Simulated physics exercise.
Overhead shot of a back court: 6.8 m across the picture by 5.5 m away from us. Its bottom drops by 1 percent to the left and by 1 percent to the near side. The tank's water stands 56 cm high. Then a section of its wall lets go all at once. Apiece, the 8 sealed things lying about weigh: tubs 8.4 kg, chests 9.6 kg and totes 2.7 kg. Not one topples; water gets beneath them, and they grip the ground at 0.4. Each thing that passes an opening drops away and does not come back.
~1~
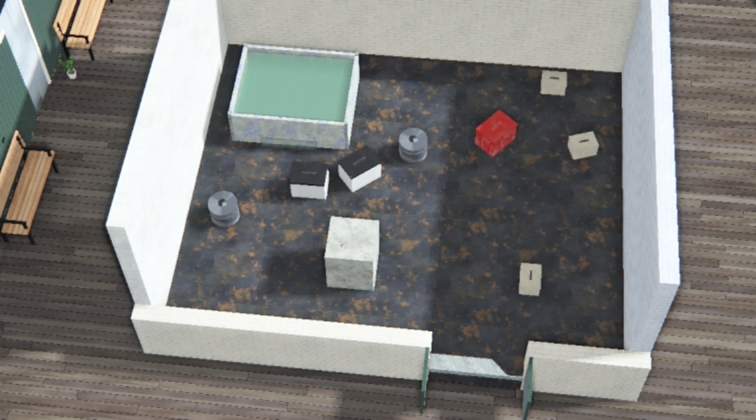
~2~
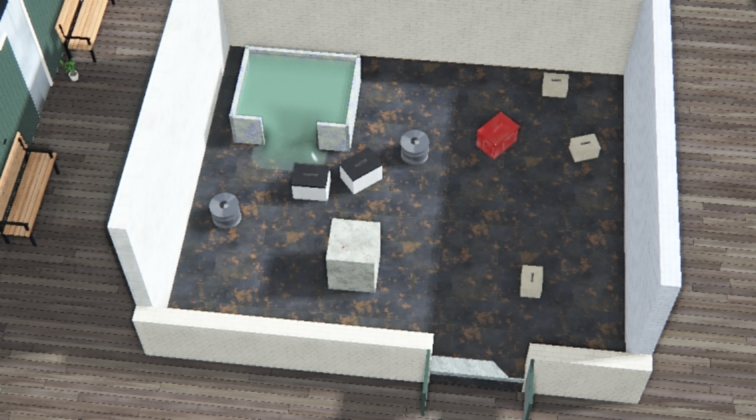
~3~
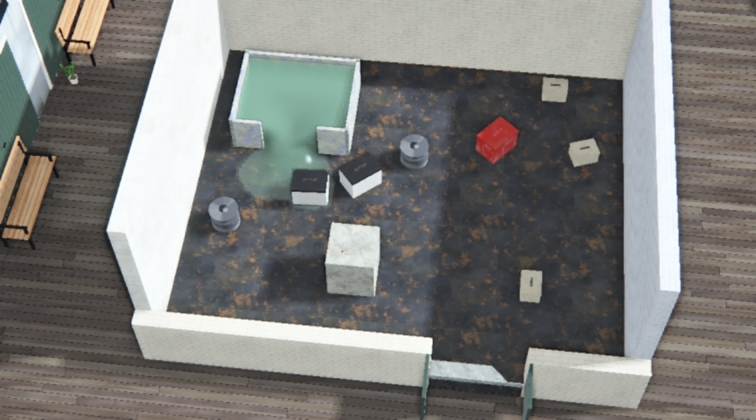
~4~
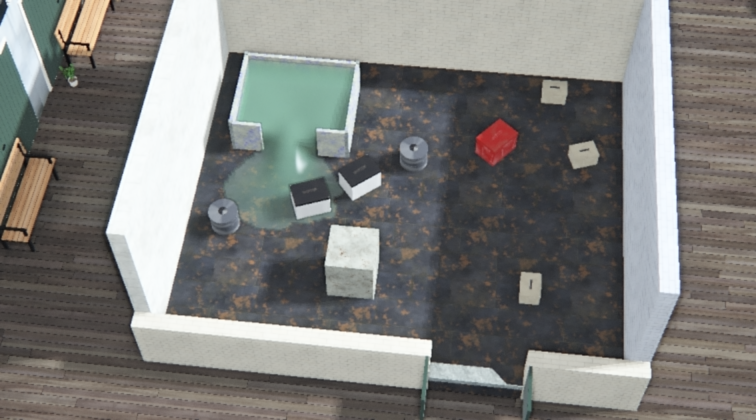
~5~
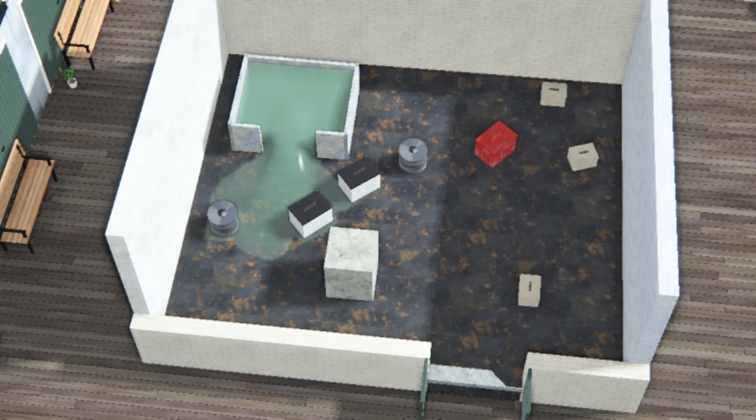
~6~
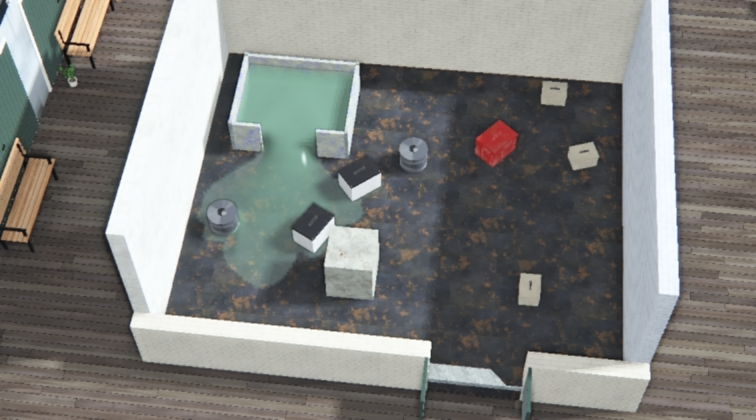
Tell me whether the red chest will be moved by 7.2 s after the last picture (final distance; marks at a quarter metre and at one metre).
I'm guessing it fails to move much.
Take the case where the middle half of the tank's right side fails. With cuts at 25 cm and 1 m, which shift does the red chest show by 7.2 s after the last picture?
Afterwards the red chest is carried a long way.
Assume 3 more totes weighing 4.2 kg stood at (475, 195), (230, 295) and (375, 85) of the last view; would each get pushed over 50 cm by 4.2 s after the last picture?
Order as asked - not as far, farther, not as far.
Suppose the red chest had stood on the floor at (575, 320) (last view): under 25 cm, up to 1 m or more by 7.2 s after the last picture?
Observed: Object shuffles over a little.
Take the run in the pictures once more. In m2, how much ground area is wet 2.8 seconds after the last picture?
I'd estimate close to 21 m2.
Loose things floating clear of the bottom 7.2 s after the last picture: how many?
By my count, 3.
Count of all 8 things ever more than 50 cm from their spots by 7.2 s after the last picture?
The number is 3.
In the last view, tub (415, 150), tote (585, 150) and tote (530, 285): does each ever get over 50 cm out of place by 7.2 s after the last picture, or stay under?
Within the limit, then within the limit, then beyond the limit.
Then, 0.9 s after the last picture the red chest is near (497, 136), 0.0 m from its start, aground; 0 of 8 are out; 1 afloat.
Then, 2.8 s after the last picture the red chest is near (497, 136), 0.0 m from its start, aground; 0 of 8 are out; 2 afloat.
Then, 4.8 s after the last picture the red chest is near (497, 136), 0.0 m from its start, aground; 0 of 8 are out; 3 afloat.
Then, 7.2 s after the last picture the red chest is near (497, 136), 0.0 m from its start, aground; 0 of 8 are out; 3 afloat.
